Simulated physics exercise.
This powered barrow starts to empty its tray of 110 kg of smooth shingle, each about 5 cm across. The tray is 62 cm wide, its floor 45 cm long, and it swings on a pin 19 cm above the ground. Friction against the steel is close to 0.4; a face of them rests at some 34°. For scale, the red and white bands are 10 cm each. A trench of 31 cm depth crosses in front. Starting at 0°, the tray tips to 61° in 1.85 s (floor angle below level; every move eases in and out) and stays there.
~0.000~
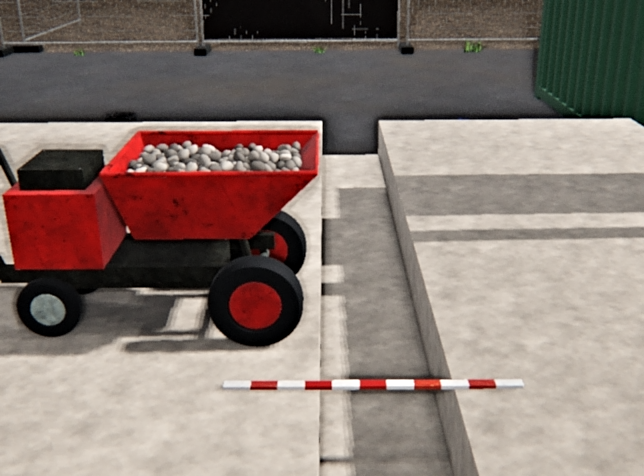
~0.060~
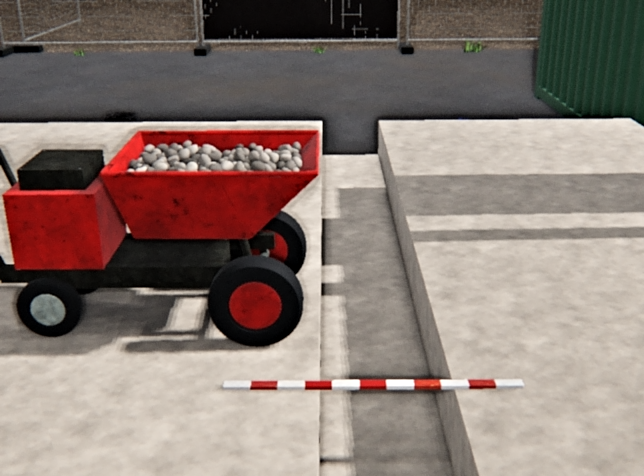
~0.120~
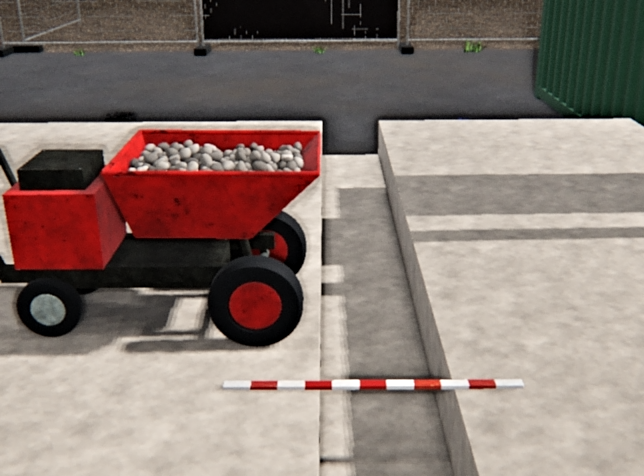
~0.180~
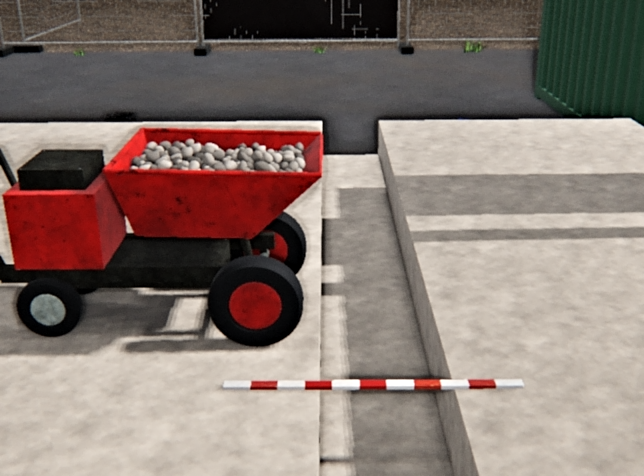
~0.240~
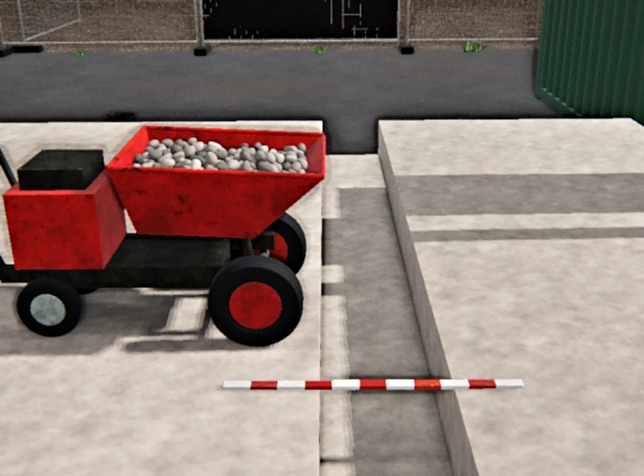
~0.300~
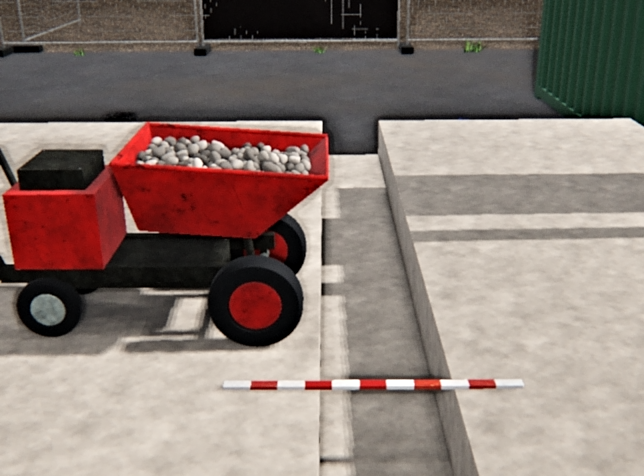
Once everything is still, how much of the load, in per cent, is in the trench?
Close to 53 in a hundred.
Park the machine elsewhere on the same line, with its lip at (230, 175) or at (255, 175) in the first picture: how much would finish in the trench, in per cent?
First some 100, then 100 per cent.
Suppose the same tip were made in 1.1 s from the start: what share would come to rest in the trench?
It would be near 45 per cent.
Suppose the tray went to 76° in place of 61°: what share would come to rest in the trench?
In that case some 55 per cent.
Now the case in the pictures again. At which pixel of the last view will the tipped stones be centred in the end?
Their middle is at about (425, 348).
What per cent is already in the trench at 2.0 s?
About 20 per cent by then.
After 1.4 s the floor is at 52°; 100 % in the tray; the foremost stones are at (405, 248).
After 2.0 s the floor is at 61°; 53 % in the tray, 19 % in the trench, 29 % past the trench; the foremost stones are at (528, 303).
After 2.3 s the floor is at 61°; 25 % in the tray, 30 % in the trench, 46 % past the trench; the foremost stones are at (603, 315).
After 4.2 s the floor is at 61°; 0 % in the tray, 53 % in the trench, 47 % past the trench; the foremost stones are at (623, 306).
